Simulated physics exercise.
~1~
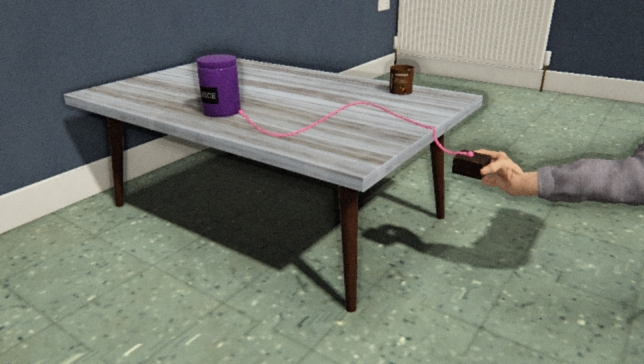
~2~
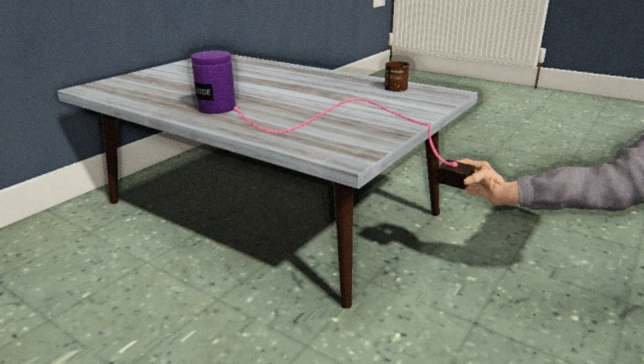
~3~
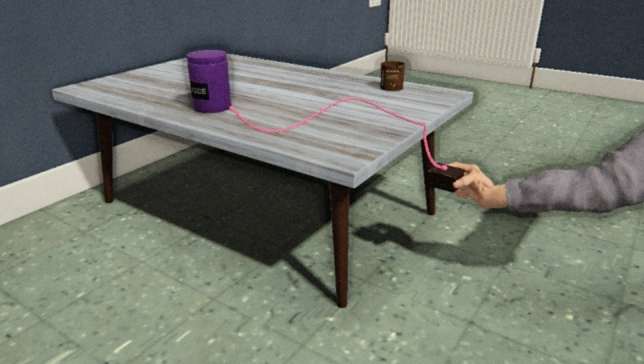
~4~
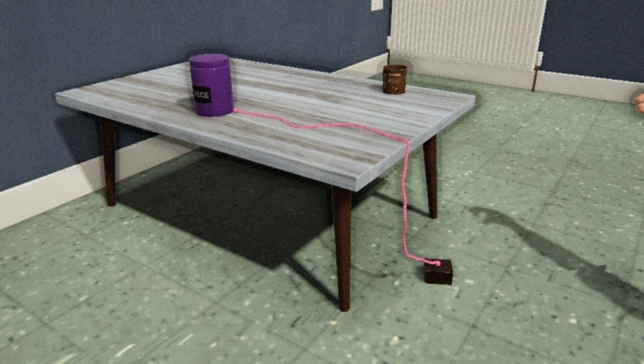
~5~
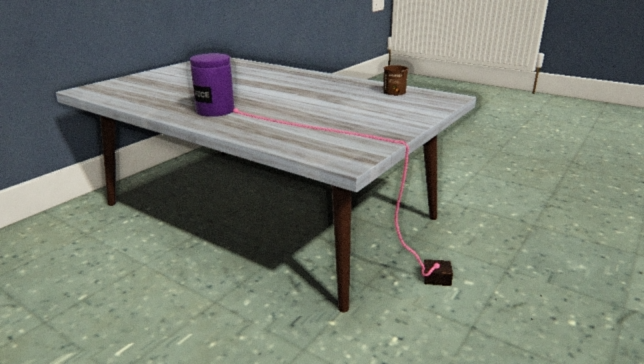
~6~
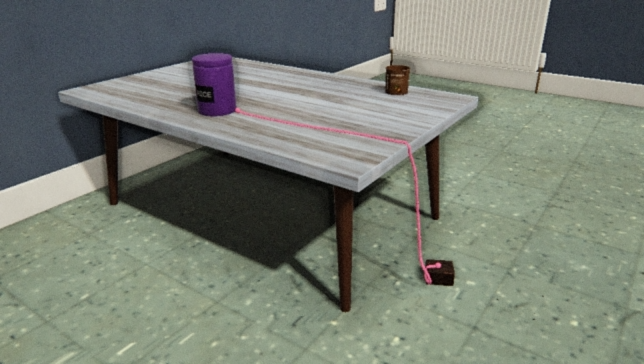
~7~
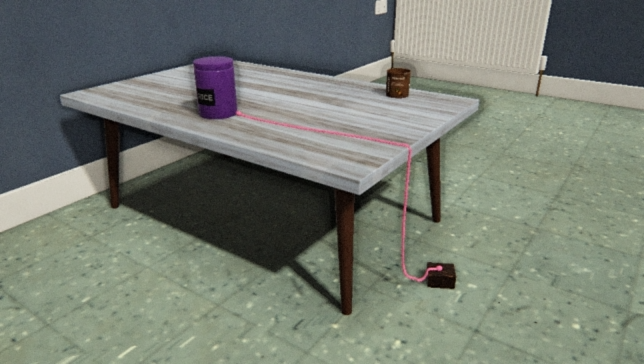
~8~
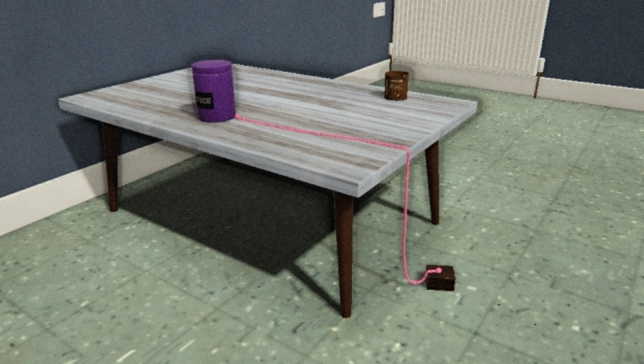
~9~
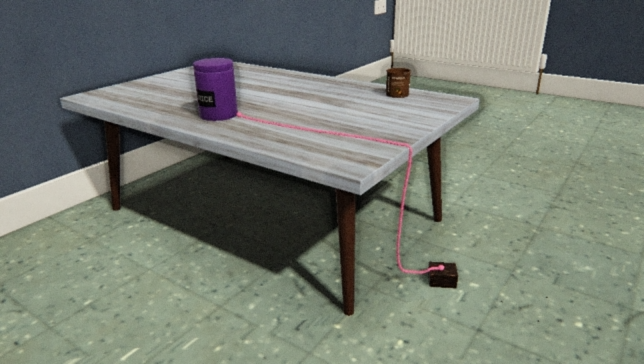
In a room with a green tiled floor and dark blue walls, a slightly swaying camera looks down at a low table with a pale, wood-grained top. A purple canister stands toward the back left and a small brown cup near the far right corner, while a pink shoelace runs from beside the canister to a dark block held by a hand at the right. The hand shifts slightly left, then lets go and withdraws. The block drops to the floor, pulling the lace straighter across the tabletop and over the edge. It rests there, the lace hanging down to it, with canister and cup still in place.
